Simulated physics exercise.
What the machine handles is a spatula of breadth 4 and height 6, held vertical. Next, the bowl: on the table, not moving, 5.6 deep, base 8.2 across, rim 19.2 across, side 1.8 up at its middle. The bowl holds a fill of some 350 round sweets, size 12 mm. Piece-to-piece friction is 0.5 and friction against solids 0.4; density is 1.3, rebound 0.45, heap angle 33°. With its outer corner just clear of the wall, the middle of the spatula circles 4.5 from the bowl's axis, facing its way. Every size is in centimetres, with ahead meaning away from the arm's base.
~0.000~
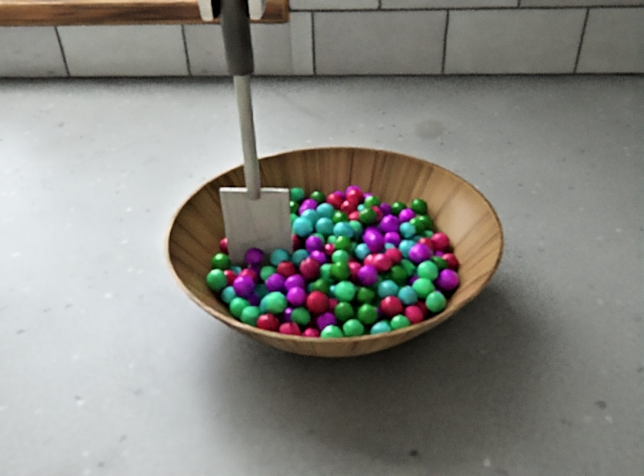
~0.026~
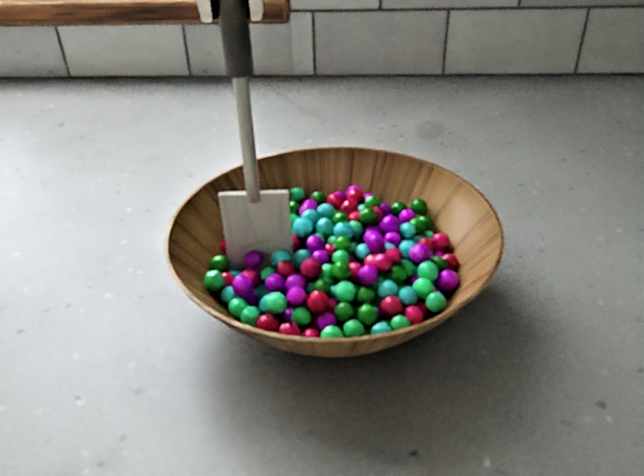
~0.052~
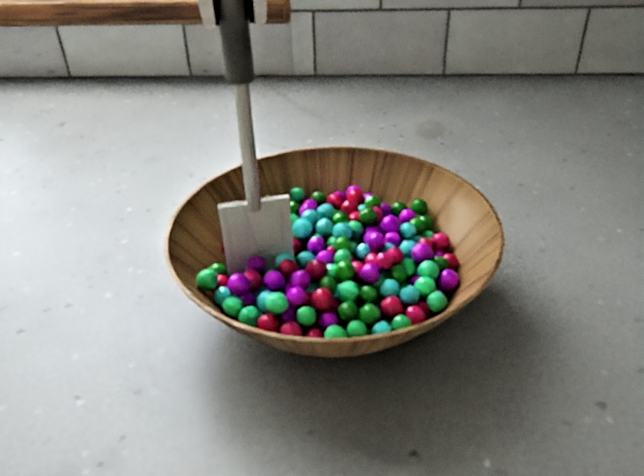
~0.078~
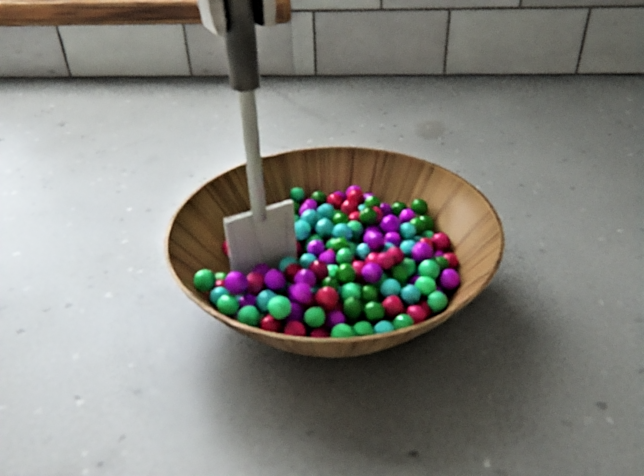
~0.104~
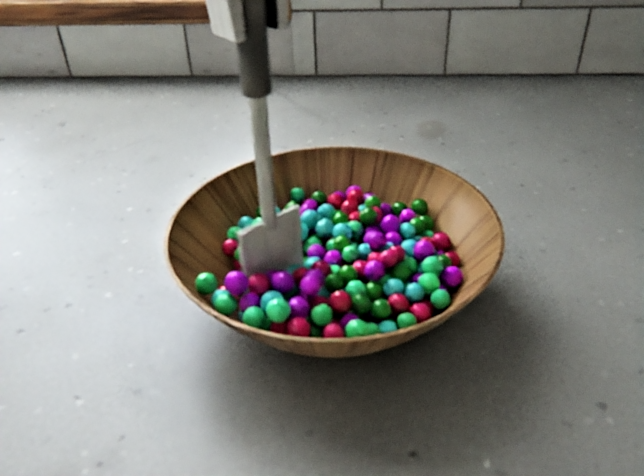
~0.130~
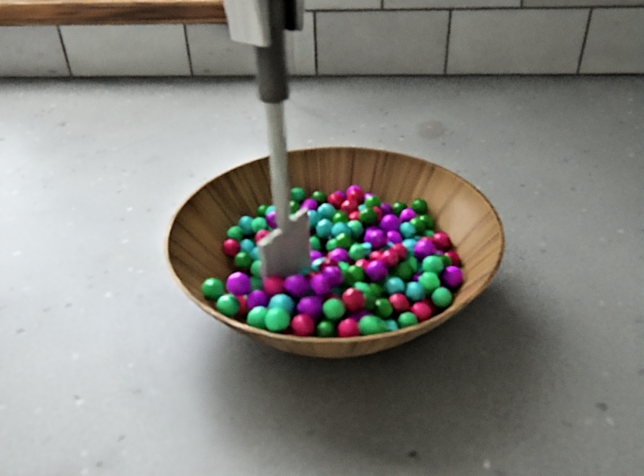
On a grey countertop, a machine-held spatula sweeping and turning through colourful balls at the left side of a still wooden bowl.
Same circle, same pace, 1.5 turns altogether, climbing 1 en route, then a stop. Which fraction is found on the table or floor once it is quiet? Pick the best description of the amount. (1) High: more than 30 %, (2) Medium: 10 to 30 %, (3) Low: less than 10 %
2.
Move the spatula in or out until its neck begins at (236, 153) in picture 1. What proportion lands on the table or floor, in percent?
It comes to around 25 percent.
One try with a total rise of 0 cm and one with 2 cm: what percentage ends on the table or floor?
Roughly 25 and 15 per cent.
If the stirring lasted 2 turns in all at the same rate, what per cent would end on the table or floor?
Roughly 25 per cent would end up there.
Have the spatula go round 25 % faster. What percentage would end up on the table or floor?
Near 30 in a hundred, it would be.
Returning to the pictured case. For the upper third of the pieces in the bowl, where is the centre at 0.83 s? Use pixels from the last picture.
About (320, 299).
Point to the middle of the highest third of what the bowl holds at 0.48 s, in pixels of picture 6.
Upper-third centre: Approx. (335, 183) px.
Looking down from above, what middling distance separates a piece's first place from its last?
I'd estimate close to 8 cm.
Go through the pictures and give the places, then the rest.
In the first frame, spatula neck at (252, 167), 0° round; upper third of the load around (344, 249), from x 215 to 450, top at y 195; 347 in the bowl.
In the second frame, spatula neck at (251, 169), 5° round; upper third of the load around (343, 250), from x 215 to 450, top at y 195.
In the third frame, spatula neck at (251, 178), 17° round; upper third of the load around (335, 262), from x 210 to 450, top at y 195.
In the fourth frame, spatula neck at (257, 187), 31° round; upper third of the load around (335, 266), from x 205 to 450, top at y 195.
In the fifth frame, spatula neck at (267, 195), 45° round; upper third of the load around (337, 271), from x 205 to 450, top at y 195.
In the sixth frame, spatula neck at (282, 201), 59° round; upper third of the load around (341, 273), from x 215 to 450, top at y 195; 347 in the bowl.
By 0.48 s, 247° round, highest piece 9 above the table; 319 in the bowl, 22 on the table or floor, 6 in flight or on the tool.
By 0.83 s, 75° round, highest piece 7 above the table; 293 in the bowl, 52 on the table or floor, 2 in flight or on the tool.
By 1.20 s, 180° round, highest piece 5 above the table; 282 in the bowl, 65 on the table or floor.
By 1.90 s, 180° round, highest piece 5 above the table; 282 in the bowl, 65 on the table or floor.
Final count, 282 in the bowl, 65 on the table or floor. That is 19 % on the table or floor.
